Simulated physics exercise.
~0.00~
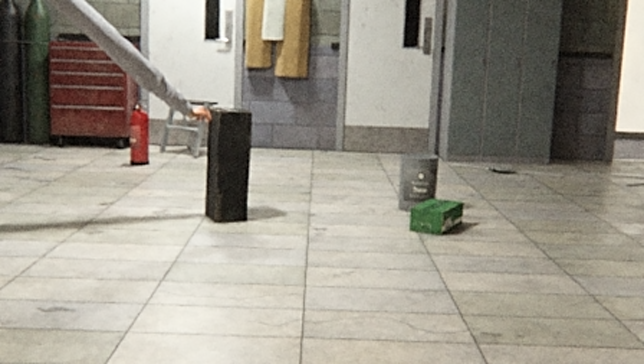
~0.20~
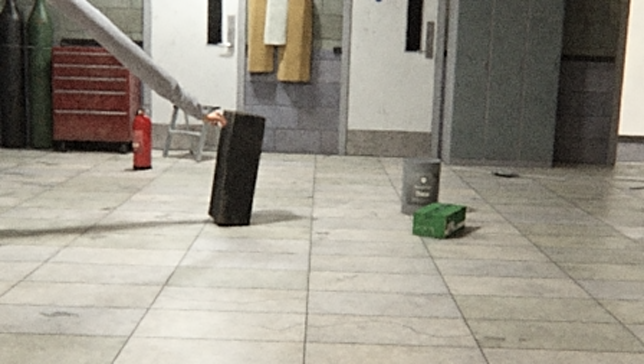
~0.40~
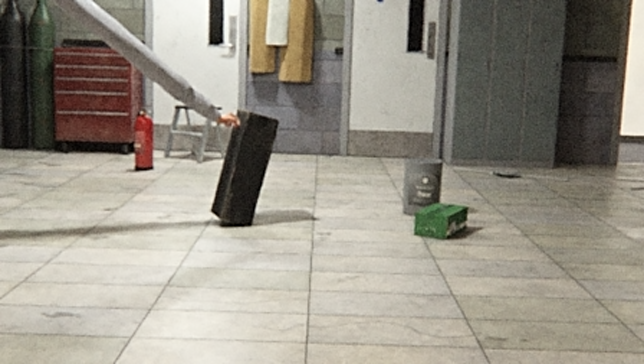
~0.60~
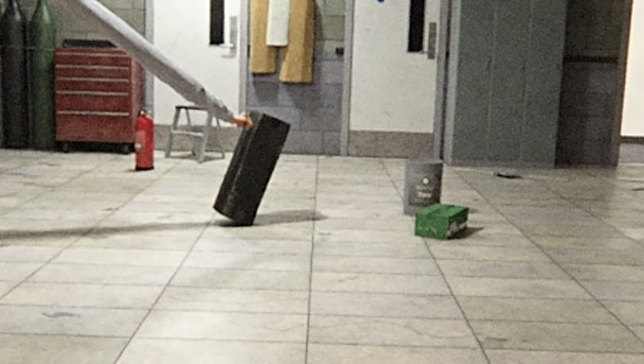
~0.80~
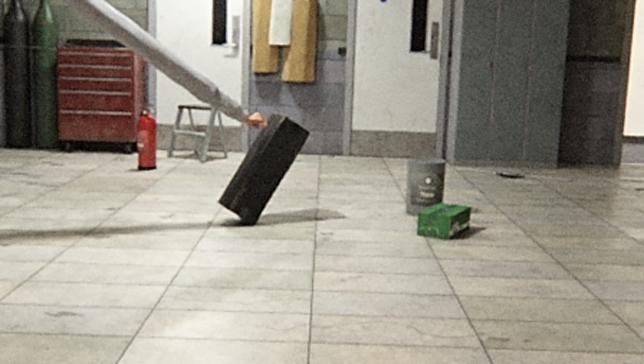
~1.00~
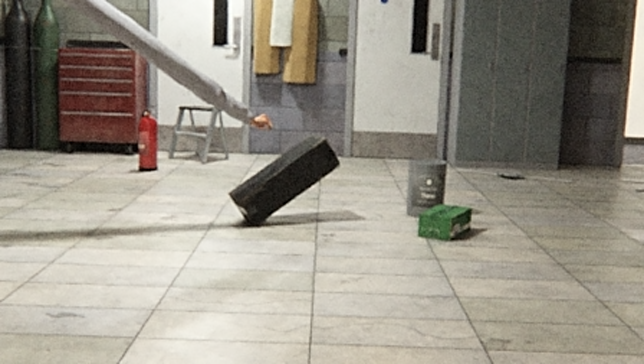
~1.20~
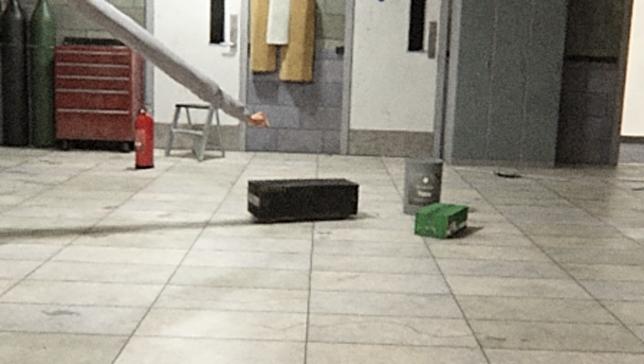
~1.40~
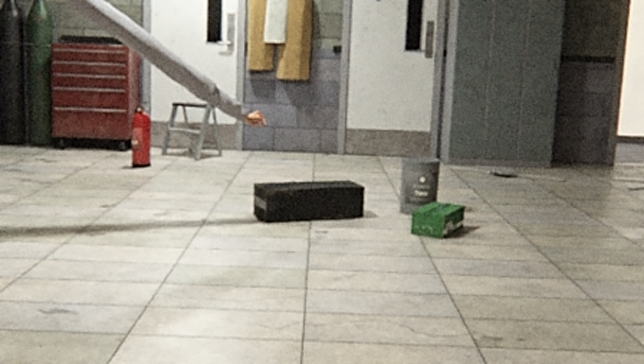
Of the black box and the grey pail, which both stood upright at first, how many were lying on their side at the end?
One of them was lying on its side, the black box, while the grey pail was still standing.
